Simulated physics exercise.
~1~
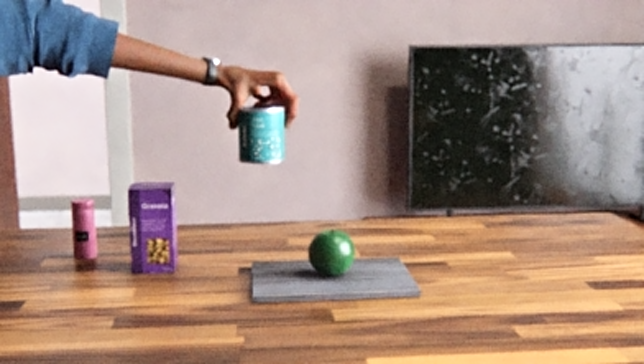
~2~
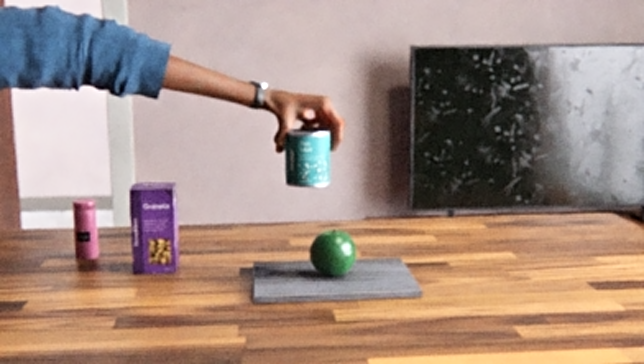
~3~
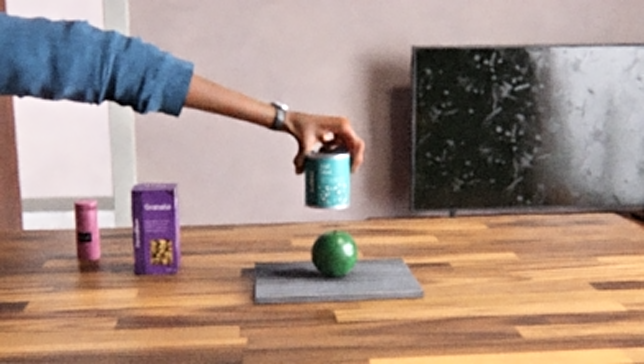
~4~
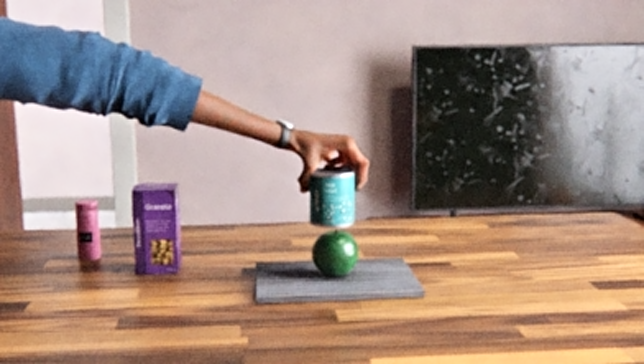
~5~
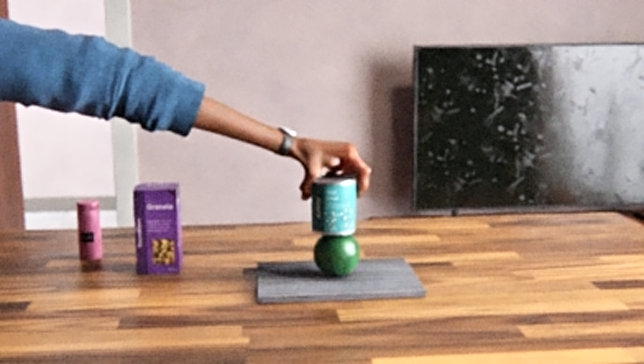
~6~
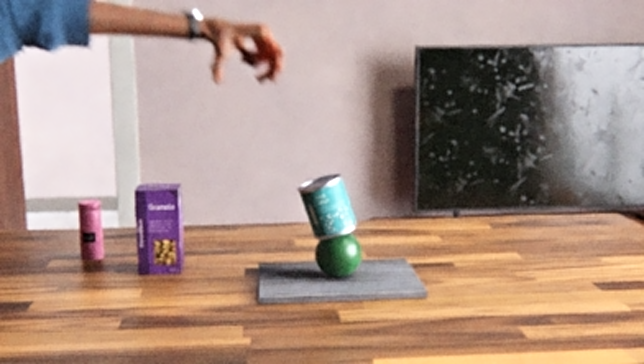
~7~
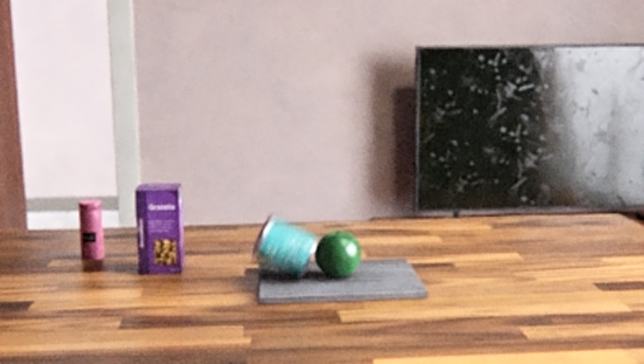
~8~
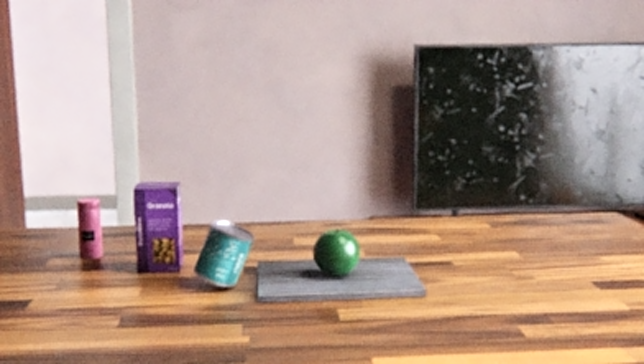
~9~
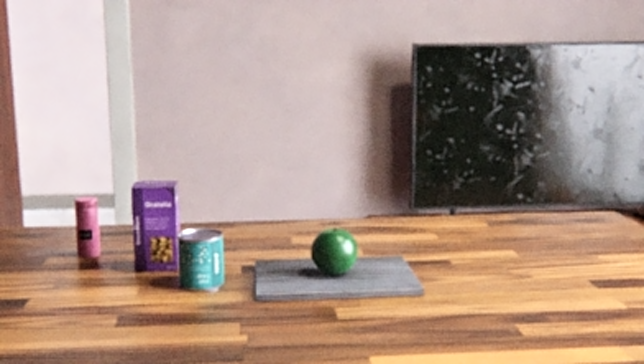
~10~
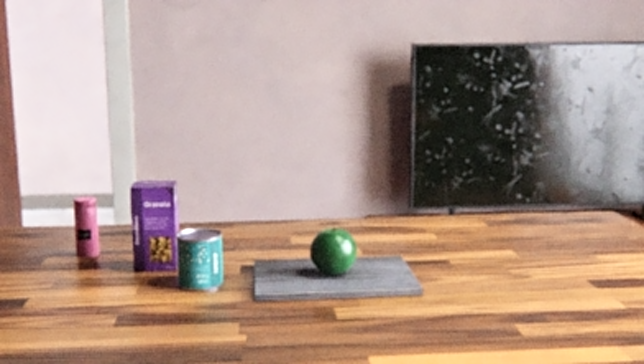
In this clip, a hand lowers a turquoise pot onto a green apple on a grey board, then lets go and withdraws. The pot tips left, tumbles off the board and comes to rest upright beside the purple carton, while the apple stays in place.
